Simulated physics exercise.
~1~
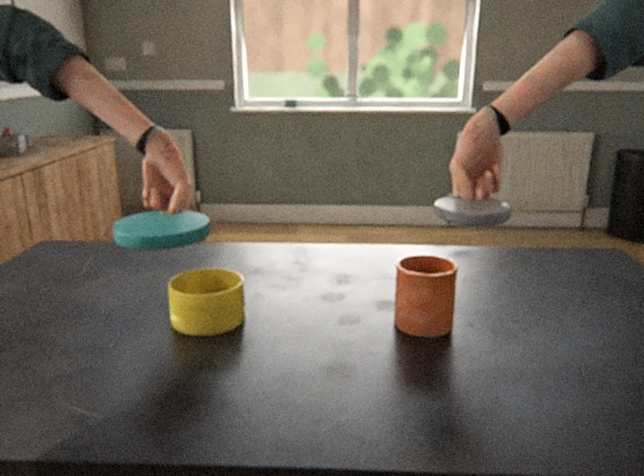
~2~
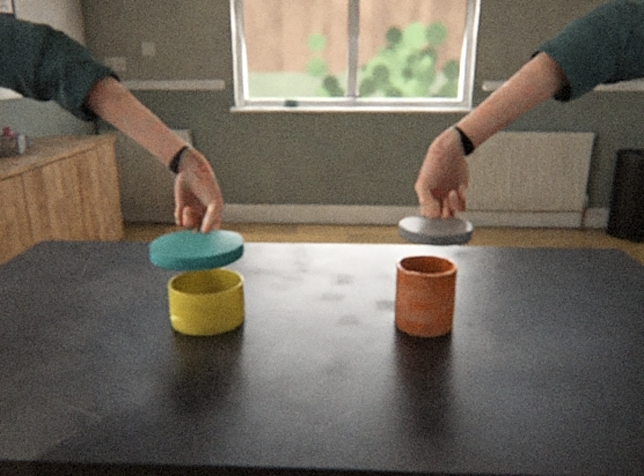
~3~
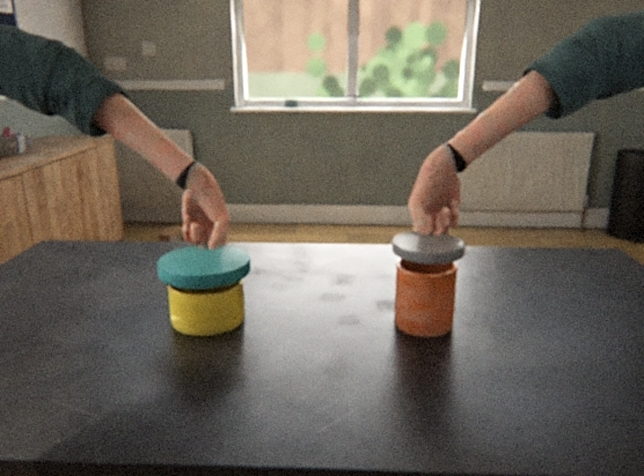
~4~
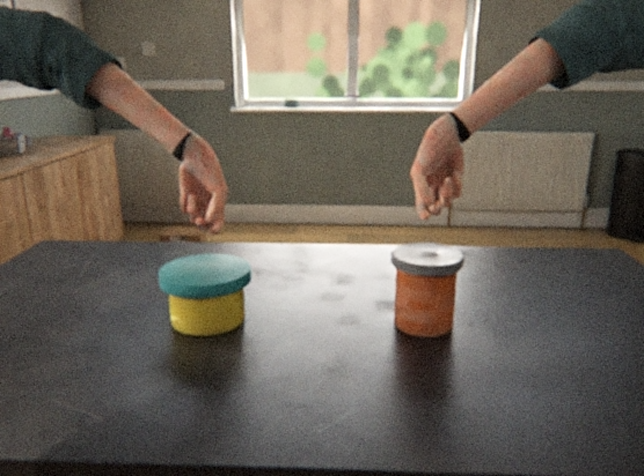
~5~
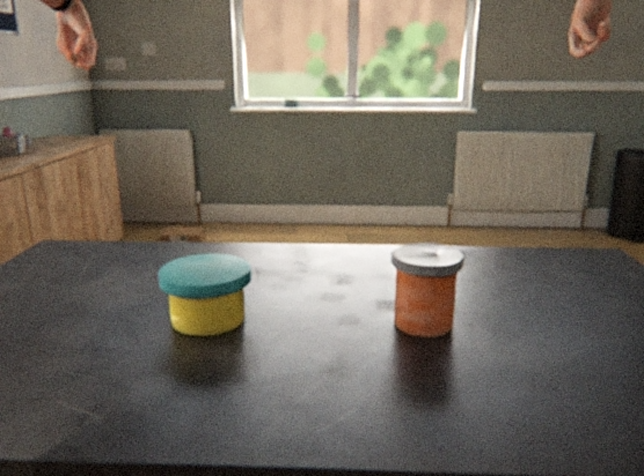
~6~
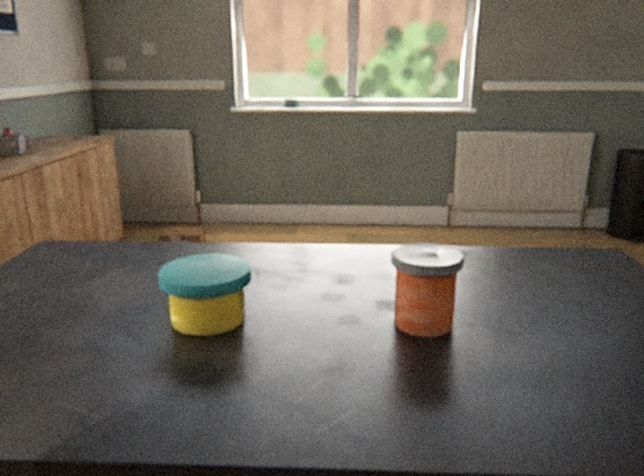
Two hands lowered a turquoise disc over a yellow cup on the left and a grey disc over an orange cup on the right, then let go and drew away, leaving each disc resting on its rim and covering the opening.
